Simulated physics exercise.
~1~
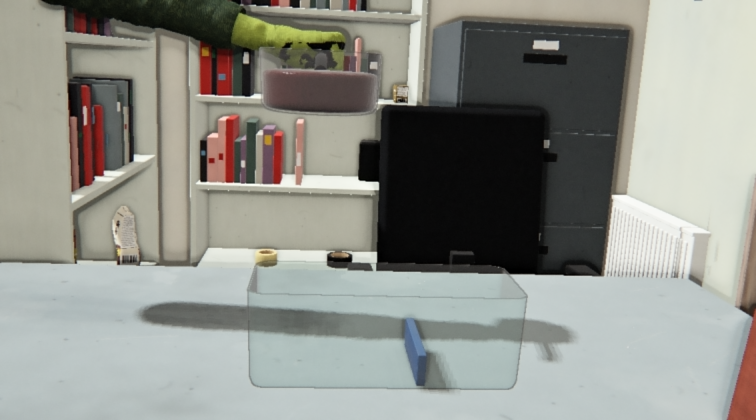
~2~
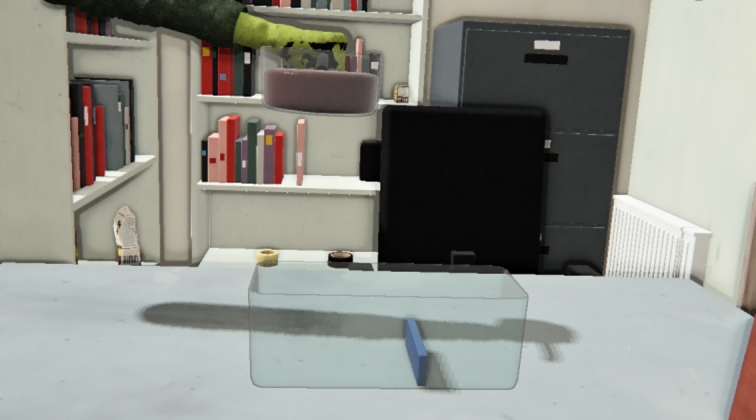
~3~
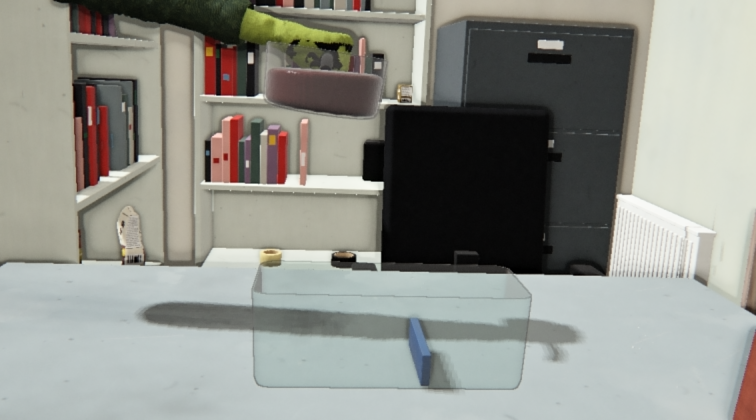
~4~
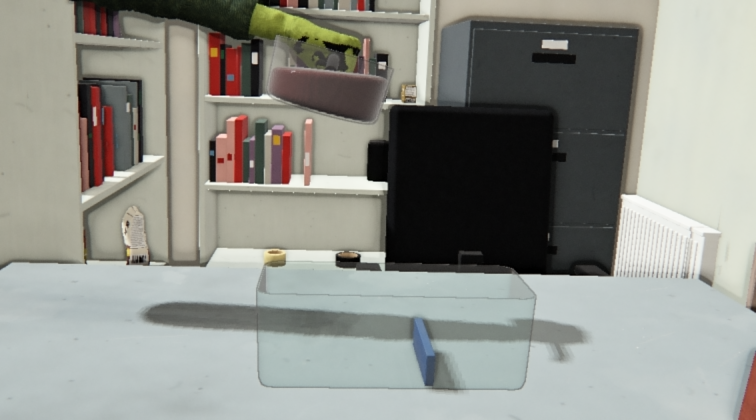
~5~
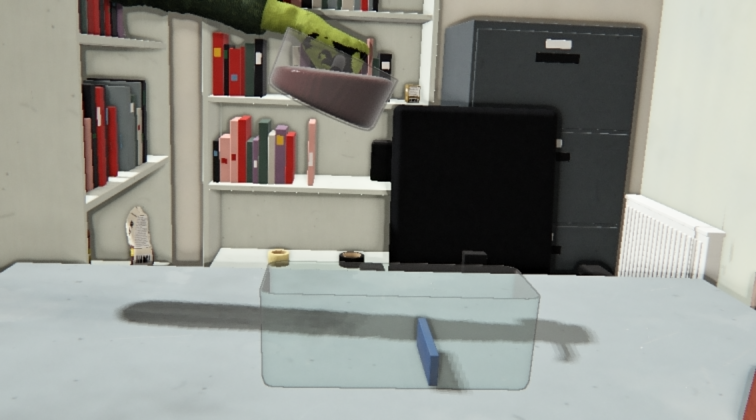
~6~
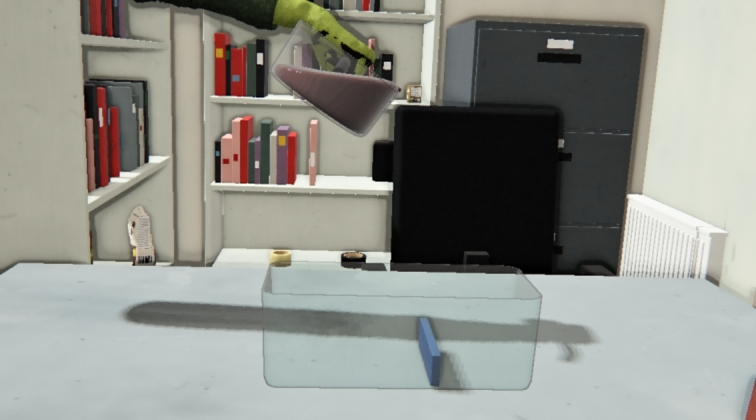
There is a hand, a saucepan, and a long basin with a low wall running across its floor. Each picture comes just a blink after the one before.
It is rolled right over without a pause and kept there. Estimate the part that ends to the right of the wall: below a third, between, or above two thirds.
Middle share.
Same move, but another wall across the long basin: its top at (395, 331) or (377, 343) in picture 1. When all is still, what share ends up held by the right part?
Try 1: About 70 percent; try 2: About 80 percent.
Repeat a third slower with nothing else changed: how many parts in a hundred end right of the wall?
It comes to 60 per cent or so.
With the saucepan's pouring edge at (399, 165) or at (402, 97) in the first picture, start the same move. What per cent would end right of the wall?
45 and 55 per cent.
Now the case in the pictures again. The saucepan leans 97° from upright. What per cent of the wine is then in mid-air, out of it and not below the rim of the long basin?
65 %.
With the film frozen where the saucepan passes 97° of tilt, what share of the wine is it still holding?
About 25 %.
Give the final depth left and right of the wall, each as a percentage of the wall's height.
It settles around 30 on the left side and around 50 on the right side.
A moment on, the saucepan is tipped on its side and 25 per cent is still to pour, 2 is left of the wall and 6 right of it.
Next, the saucepan is tipped right over and 5 per cent is still to pour, 28 is left of the wall and 53 right of it.
Then the saucepan is tipped right over and 0 per cent is still to pour, 46 is left of the wall and 49 right of it.
Later the saucepan is tipped right over and 0 per cent is still to pour, 48 is left of the wall and 49 right of it.
In the end 48 per cent lies left of the wall, 49 right of it and 3 outside.
